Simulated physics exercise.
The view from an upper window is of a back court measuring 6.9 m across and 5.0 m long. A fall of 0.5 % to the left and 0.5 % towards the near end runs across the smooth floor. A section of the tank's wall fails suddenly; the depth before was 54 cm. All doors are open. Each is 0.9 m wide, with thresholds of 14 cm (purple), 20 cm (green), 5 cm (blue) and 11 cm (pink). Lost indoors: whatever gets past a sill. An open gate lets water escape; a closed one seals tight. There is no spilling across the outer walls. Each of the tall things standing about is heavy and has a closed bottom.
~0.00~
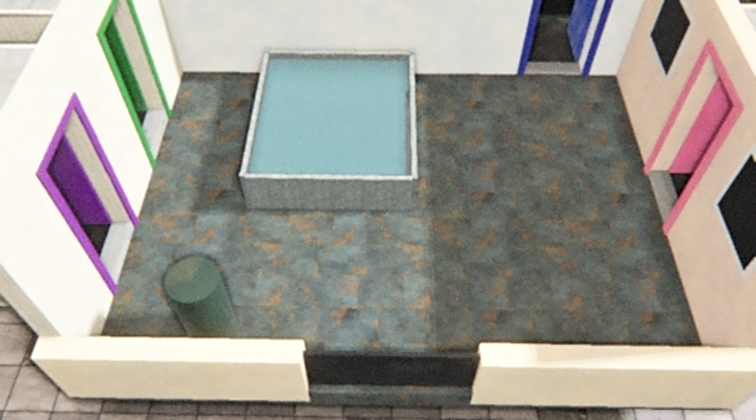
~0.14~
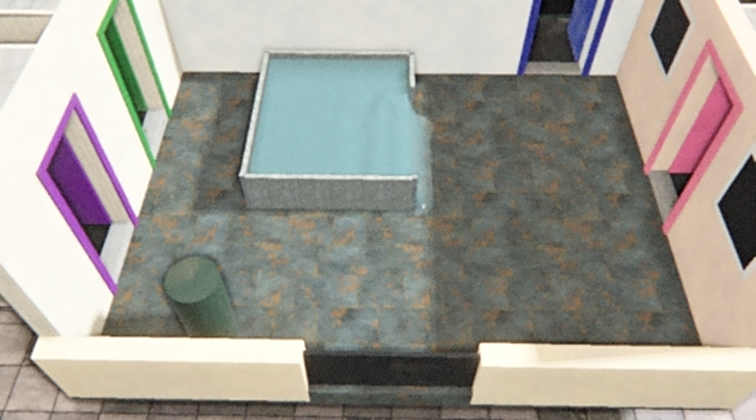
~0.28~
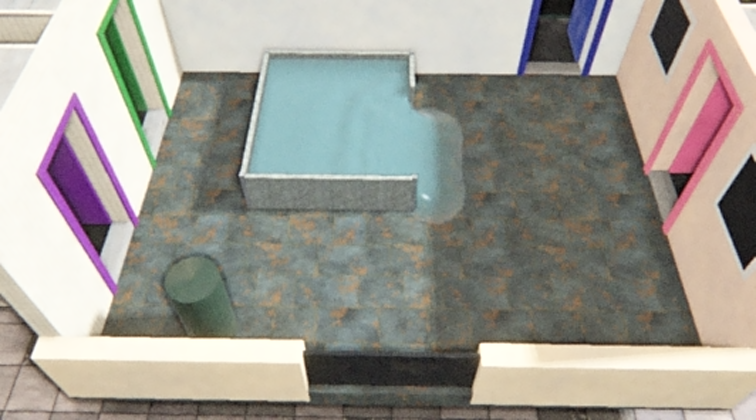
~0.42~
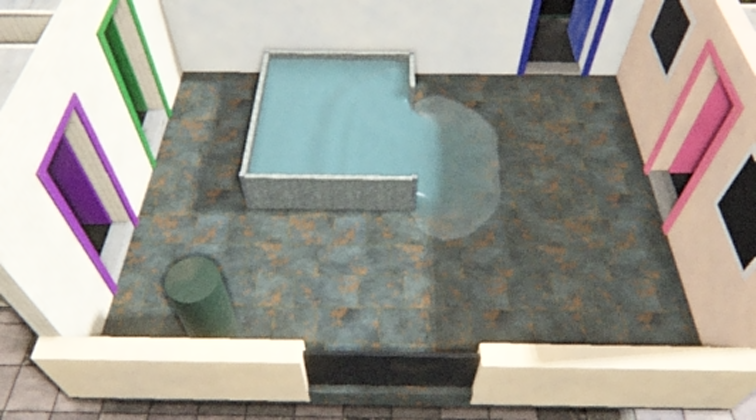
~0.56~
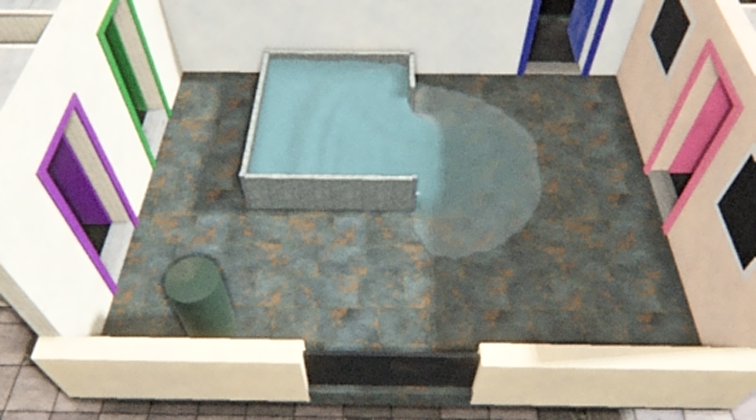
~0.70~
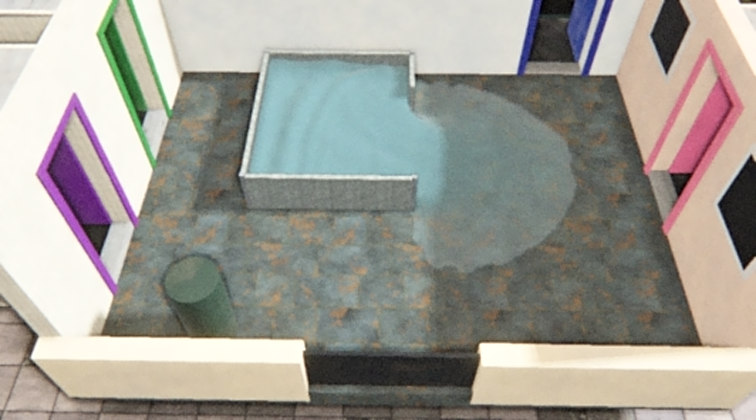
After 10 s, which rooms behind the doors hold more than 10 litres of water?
In order: Purple door: Within the limit. Green door: Within the limit. Blue door: Past the limit. Pink door: Past the limit.
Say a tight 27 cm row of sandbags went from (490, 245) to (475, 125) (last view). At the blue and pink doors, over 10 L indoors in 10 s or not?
Note - blue: Limit exceeded; pink: Limit held.
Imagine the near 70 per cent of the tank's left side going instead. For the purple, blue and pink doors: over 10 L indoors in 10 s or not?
In that case, purple door: More than that, blue door: Less than that, pink door: Less than that.
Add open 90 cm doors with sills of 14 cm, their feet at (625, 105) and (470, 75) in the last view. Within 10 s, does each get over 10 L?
In turn: Over, below.
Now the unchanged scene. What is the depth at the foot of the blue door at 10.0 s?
About 5.5 cm.
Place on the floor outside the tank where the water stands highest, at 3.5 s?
Pixel (704, 362), about.
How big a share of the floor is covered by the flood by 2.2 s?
Wet share: About 45 %.
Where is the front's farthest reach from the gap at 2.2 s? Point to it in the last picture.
That lands around (709, 377) in the last picture.
After 1.4 s water covers 35 % of the floor and is deepest (28 cm) near (424, 186); purple door not reached, green door not reached, blue door 3 cm at the sill, 0 L in, pink door 20 cm at the sill, 7 L in.
After 2.2 s water covers 45 % of the floor and is deepest (32 cm) near (618, 90); purple door not reached, green door not reached, blue door 7 cm at the sill, 1 L in, pink door 27 cm at the sill, 66 L in.
After 3.5 s water covers 50 % of the floor and is deepest (28 cm) near (704, 362); purple door not reached, green door not reached, blue door 15 cm at the sill, 39 L in, pink door 21 cm at the sill, 153 L in.
After 6.0 s water covers 80 % of the floor and is deepest (16 cm) near (709, 377); purple door not reached, green door not reached, blue door 12 cm at the sill, 106 L in, pink door 14 cm at the sill, 187 L in.
After 10.0 s water covers 95 % of the floor and is deepest (16 cm) near (92, 368); purple door 10 cm at the sill, 0 L in, green door 7 cm at the sill, 0 L in, blue door 5 cm at the sill, 151 L in, pink door 8 cm at the sill, 192 L in.
